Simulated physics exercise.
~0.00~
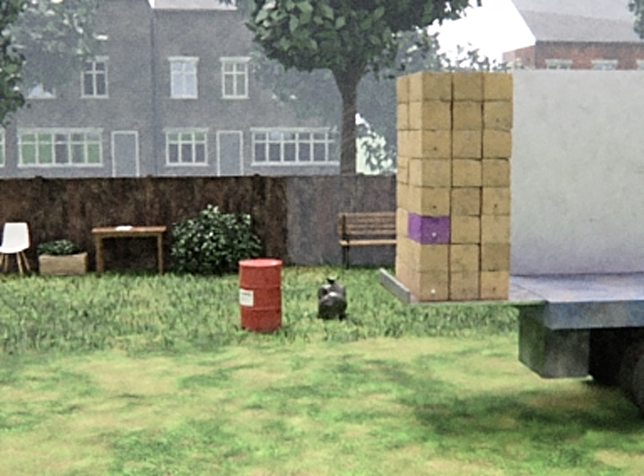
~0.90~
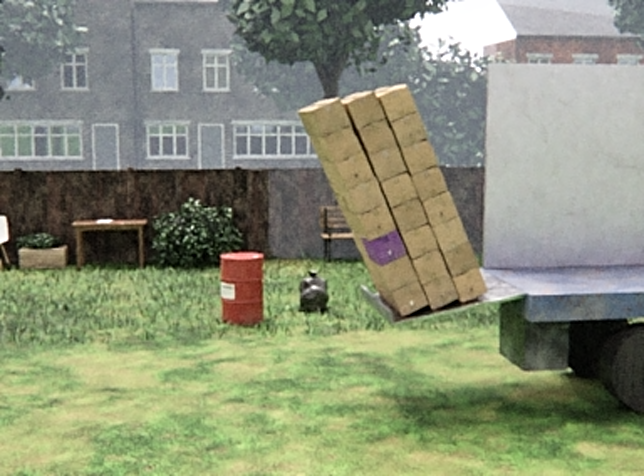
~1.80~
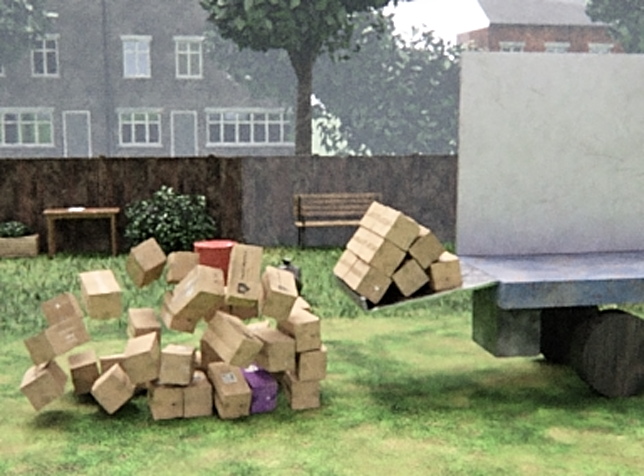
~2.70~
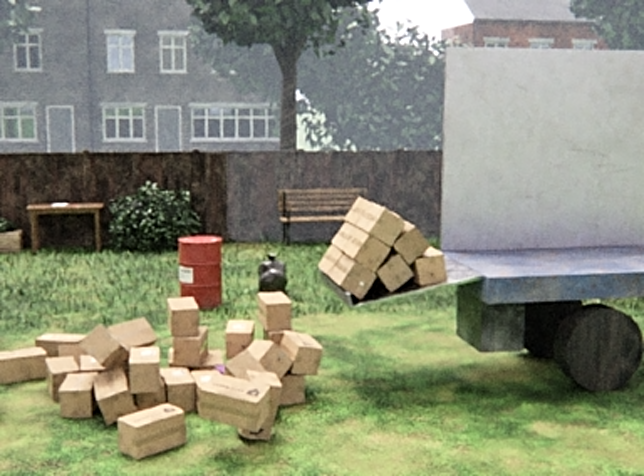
A tall stack of brown cartons, one of them purple, stands on the tail lift of a white-sided lorry at the right of a grassy yard, seen from the side. A red barrel and a small dark canister stand on the lawn to the left, before a dark fence, benches and grey houses. The lift droops at its outer end, and the stack leans left. Most of the cartons topple and tumble across the grass, the purple one among them. They settle in a scattered heap, while a small slanted cluster stays on the tilted lift.
